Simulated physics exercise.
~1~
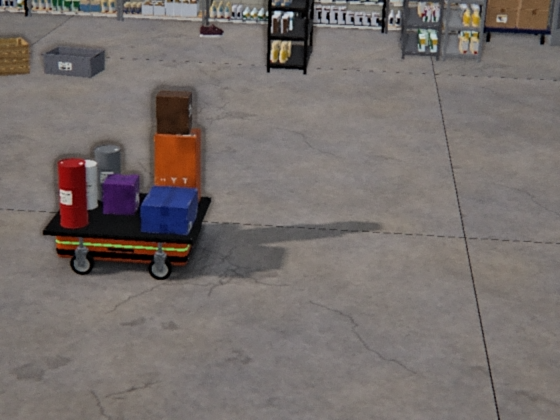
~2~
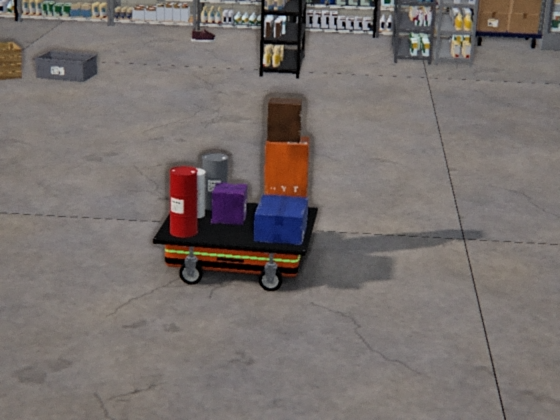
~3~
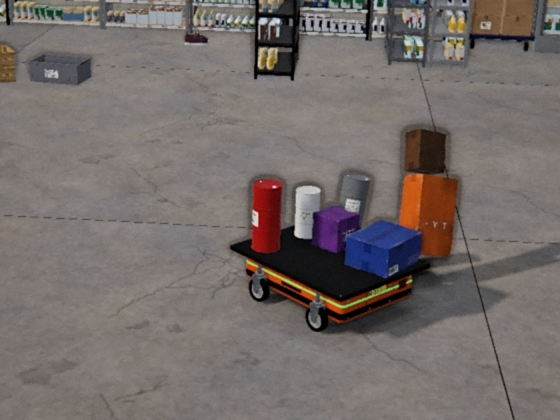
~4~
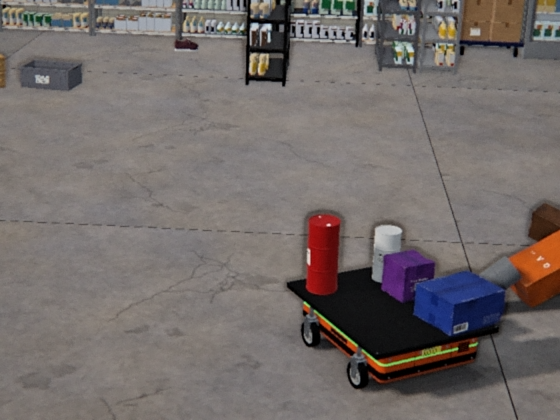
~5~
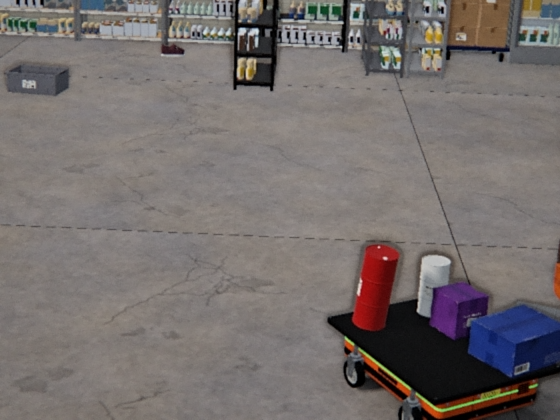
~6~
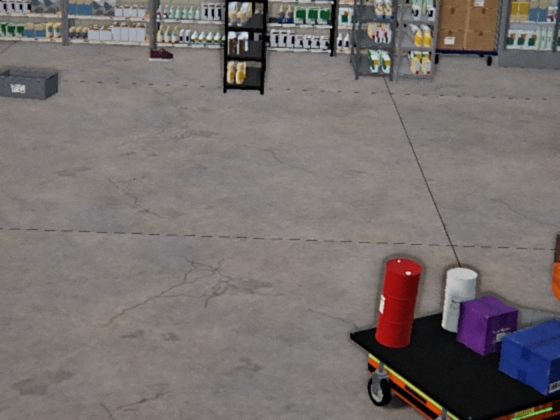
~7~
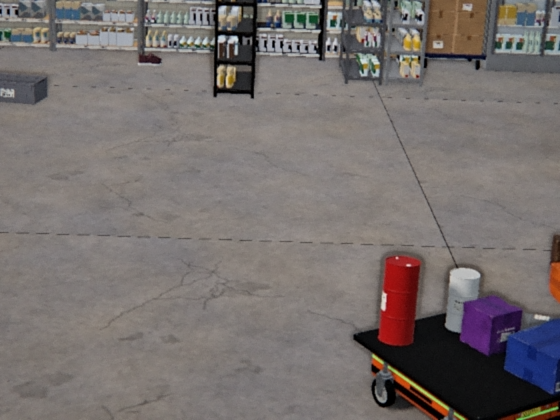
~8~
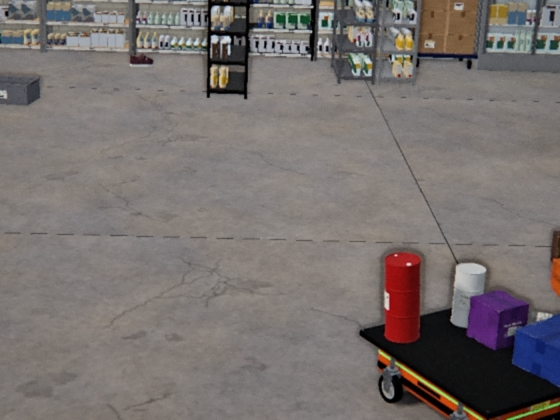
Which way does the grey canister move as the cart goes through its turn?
The grey canister moves to the right, leaning over and leaving the deck on that side.
